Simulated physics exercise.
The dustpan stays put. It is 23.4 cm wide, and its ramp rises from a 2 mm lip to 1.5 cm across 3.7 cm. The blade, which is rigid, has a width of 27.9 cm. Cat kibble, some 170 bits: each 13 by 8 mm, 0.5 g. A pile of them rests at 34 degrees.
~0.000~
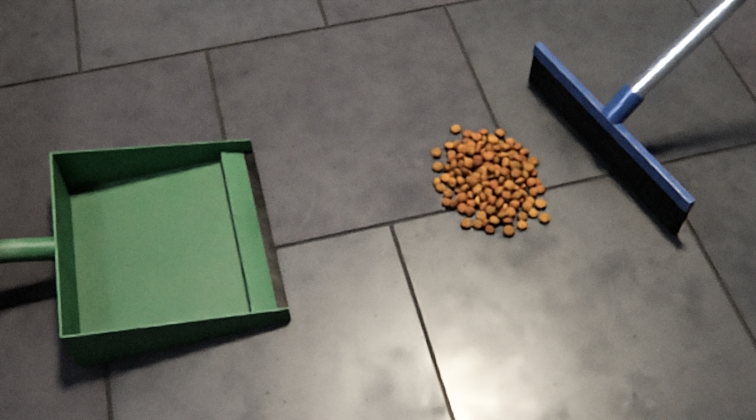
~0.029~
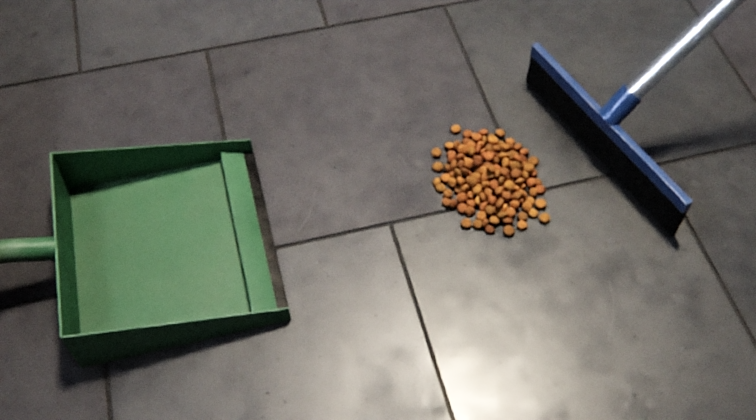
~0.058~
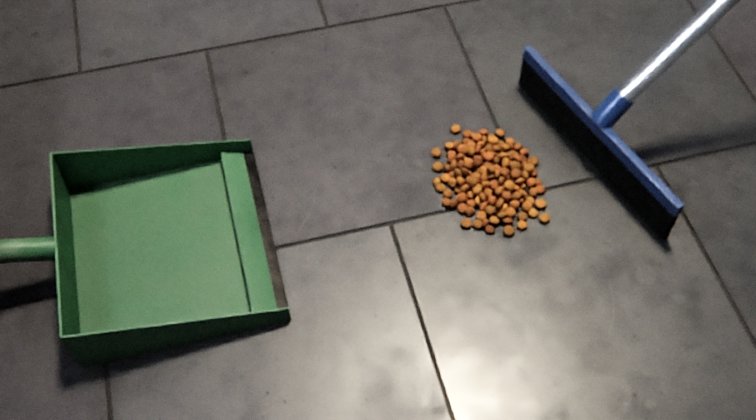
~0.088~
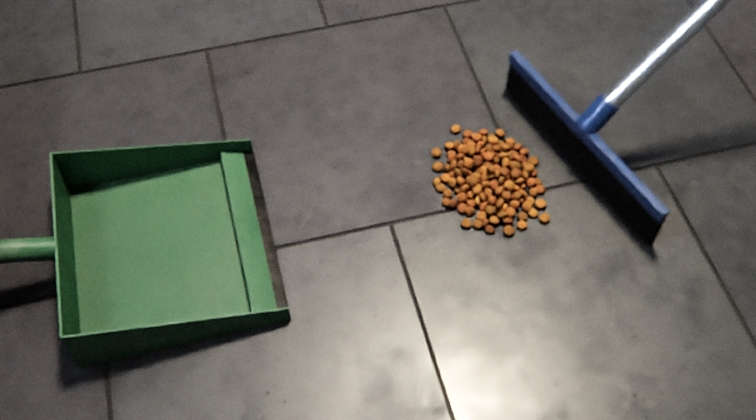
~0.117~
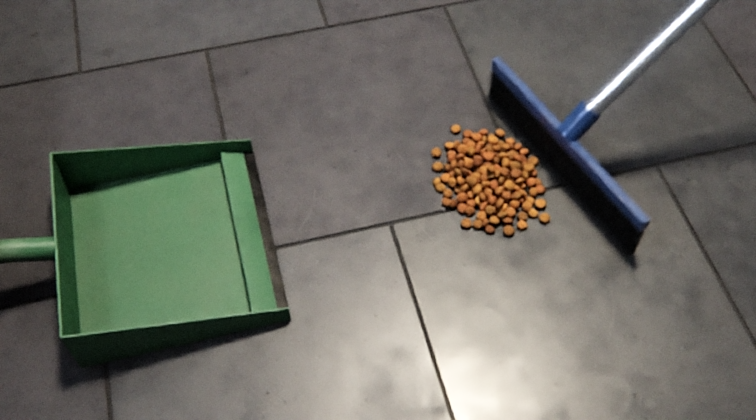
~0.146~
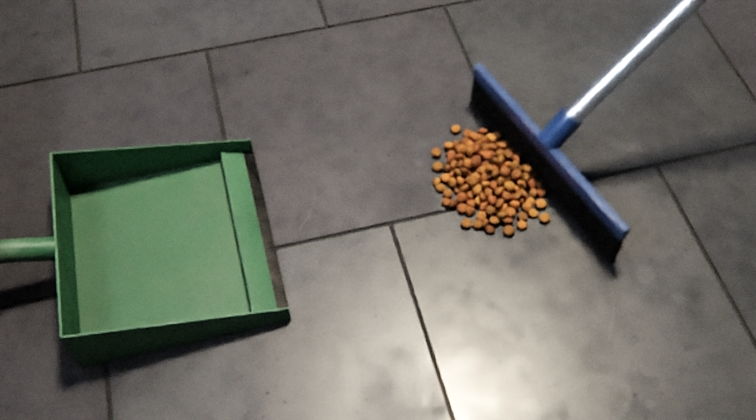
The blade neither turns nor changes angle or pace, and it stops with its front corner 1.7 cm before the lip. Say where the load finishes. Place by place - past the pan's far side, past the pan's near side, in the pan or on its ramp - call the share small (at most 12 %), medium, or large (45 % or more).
Far side - small, near side - medium, pan - medium.
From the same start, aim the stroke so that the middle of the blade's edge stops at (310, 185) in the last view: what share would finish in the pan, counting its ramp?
Some 10 percent.
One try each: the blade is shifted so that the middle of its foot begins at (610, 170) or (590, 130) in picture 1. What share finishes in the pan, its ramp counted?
First try about 25 per cent, second about 20 per cent.
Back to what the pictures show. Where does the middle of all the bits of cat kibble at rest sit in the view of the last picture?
Close to pixel (288, 267).
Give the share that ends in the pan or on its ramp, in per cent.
Some 20 per cent.
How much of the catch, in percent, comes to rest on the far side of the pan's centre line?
About 30 %.
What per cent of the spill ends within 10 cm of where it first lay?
0 %.
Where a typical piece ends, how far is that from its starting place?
About 26 cm.
After 0.31 s, middle of the blade 18 cm from the lip; 0 % over the lip, far side 0 %, near side 5 %.
Then, at 0.41 s, middle of the blade 9 cm from the lip; 0 % over the lip, far side 0 %, near side 10 %.
After 0.65 s, middle of the blade 6 cm from the lip; 20 % over the lip, far side 0 %, near side 20 %.
At rest (1.2 s), far side 0 %, near side 20 %, pan 20 %, in front of the lip or behind the blade 60 %.
